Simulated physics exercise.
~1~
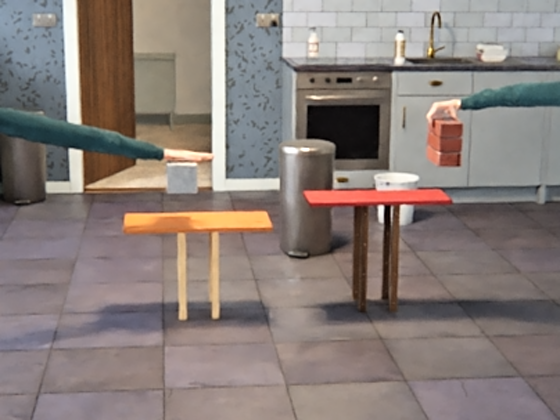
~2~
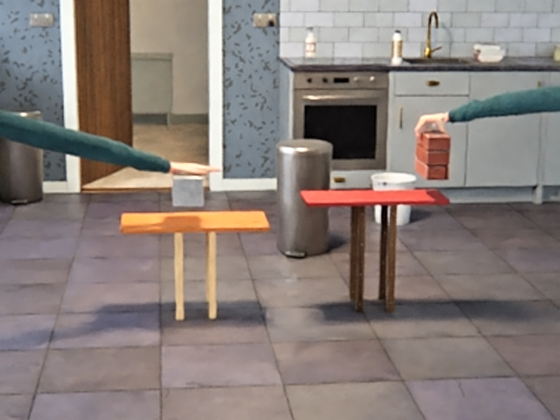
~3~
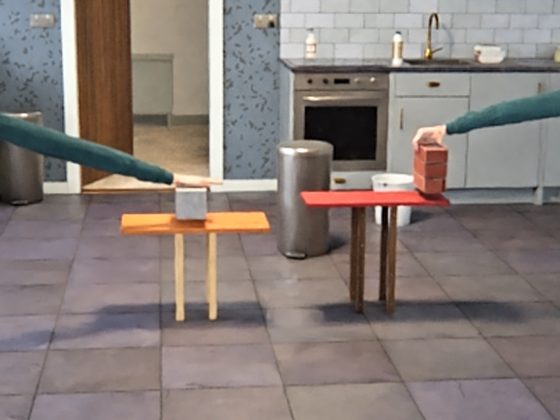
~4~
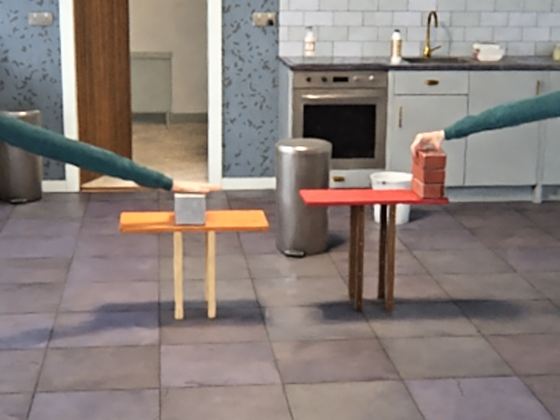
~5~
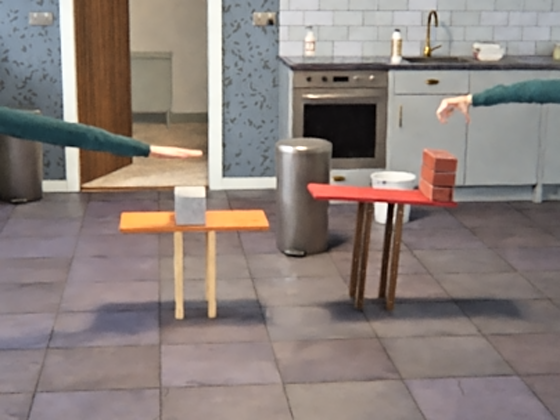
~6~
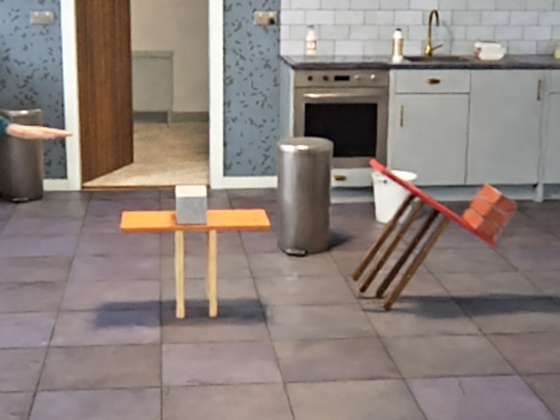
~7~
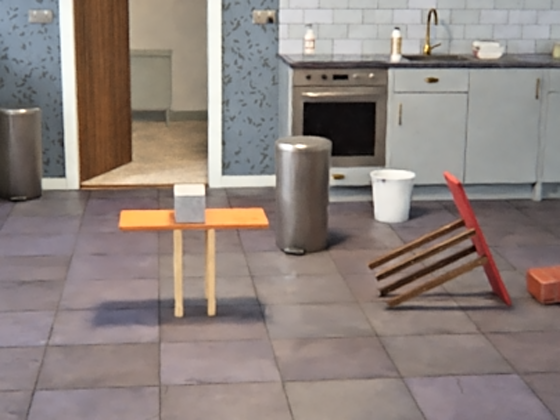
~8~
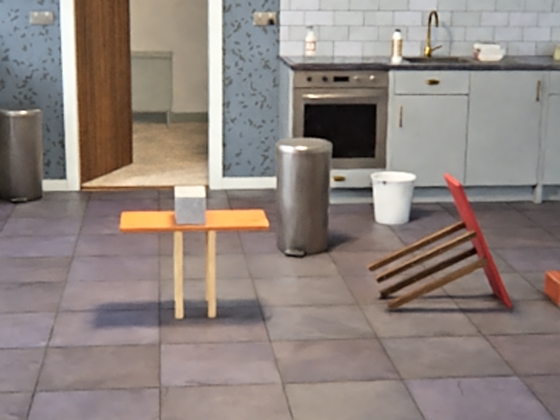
In a kitchen, two hands lowered a grey block onto the middle of an orange trestle and a stack of red bricks onto the right end of a red one, then let go; the orange stayed standing while the red toppled rightward, spilling the bricks.
